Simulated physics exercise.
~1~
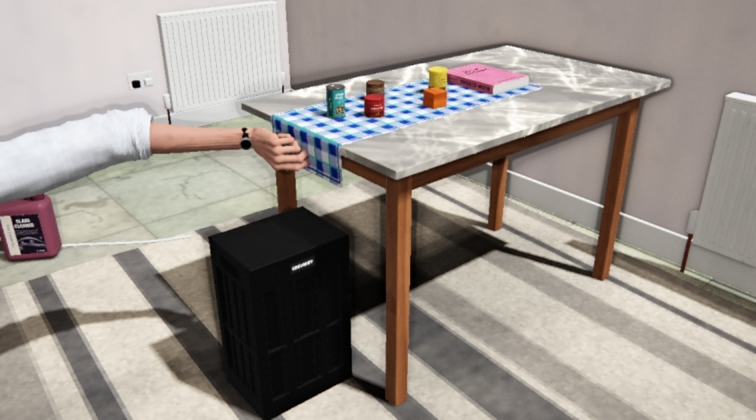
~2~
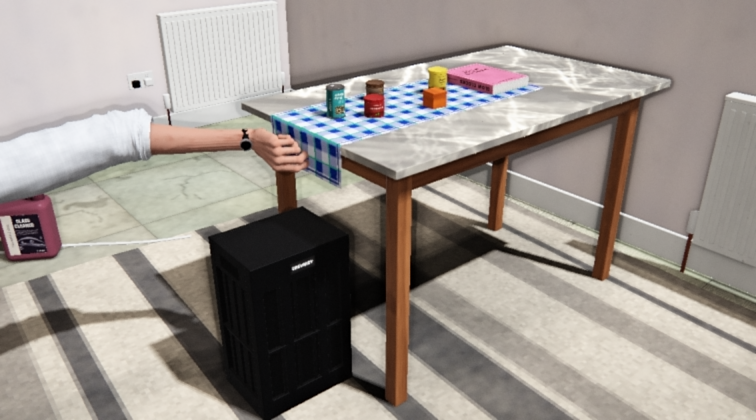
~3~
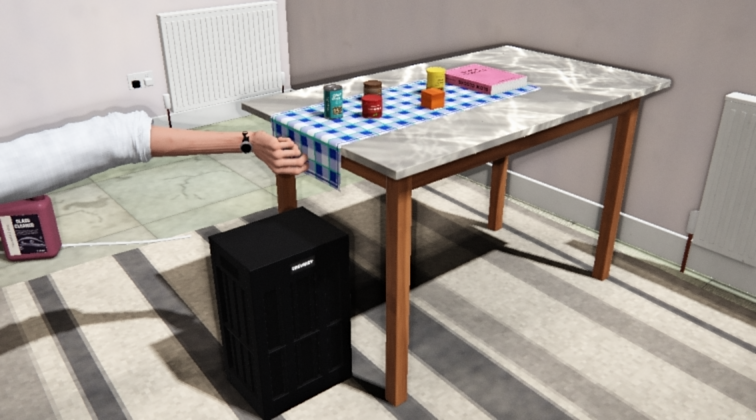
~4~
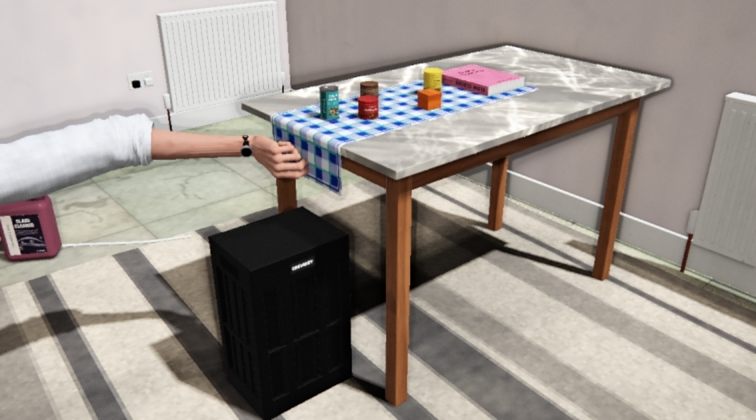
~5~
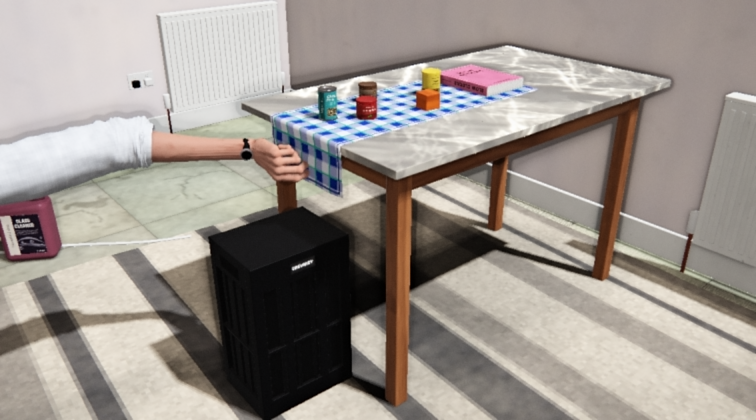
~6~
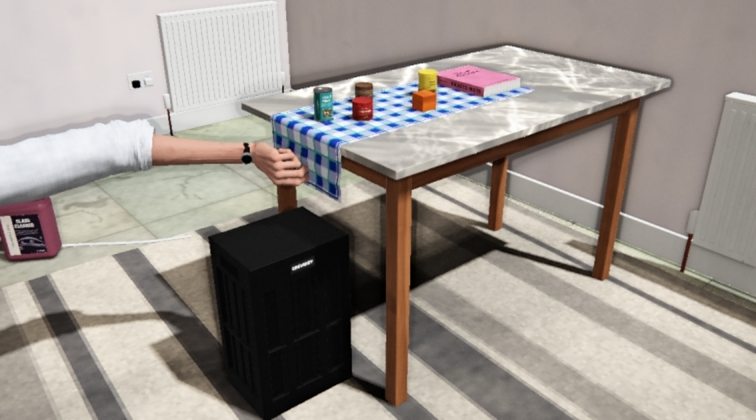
A hand at the left grips the hanging end of a blue-and-white checked cloth on a marble-topped wooden table, seen from slightly above in a room with striped flooring. Turquoise, red, brown and yellow containers, an orange cube and a pink book sit on top, with a black crate below. The hand slowly draws the cloth down, and the objects shift slightly left with it.
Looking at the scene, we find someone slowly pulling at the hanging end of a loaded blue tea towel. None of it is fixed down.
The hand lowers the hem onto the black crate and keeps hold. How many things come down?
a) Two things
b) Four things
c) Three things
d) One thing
One thing (d).
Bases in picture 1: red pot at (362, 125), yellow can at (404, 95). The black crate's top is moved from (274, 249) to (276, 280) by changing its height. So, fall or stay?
Observed: Red pot departs; yellow can remains seated.
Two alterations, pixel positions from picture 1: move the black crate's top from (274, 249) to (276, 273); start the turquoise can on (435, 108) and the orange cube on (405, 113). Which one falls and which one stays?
Note: Turquoise can kept on top; orange cube kept on top.
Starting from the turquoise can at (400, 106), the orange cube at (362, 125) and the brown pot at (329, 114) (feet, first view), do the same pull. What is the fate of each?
Record - turquoise can retained; orange cube lost; brown pot lost.
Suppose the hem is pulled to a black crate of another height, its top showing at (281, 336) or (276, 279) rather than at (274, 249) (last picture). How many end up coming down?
We'd see 4, then 2.
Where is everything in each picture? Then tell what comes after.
The first picture shows hem (342, 188); turquoise can (335, 86); red pot (374, 97); brown pot (375, 82); orange cube (435, 90); yellow can (438, 69); top of the crate (274, 249).
The second picture shows hem (342, 189); turquoise can (335, 86).
The third picture shows hem (341, 192); red pot (372, 97).
The fourth picture shows hem (341, 196); brown pot (369, 83); top of the crate (274, 249).
The fifth picture shows hem (344, 198); orange cube (428, 92).
The sixth picture shows hem (341, 203); turquoise can (323, 89); red pot (362, 100); brown pot (364, 84); orange cube (425, 93); yellow can (428, 71).
Soon after, hem near (307, 207); all still up.
Then, hem on the crate; turquoise can gone.
At rest, hem on the crate; turquoise can gone. The answer is one.
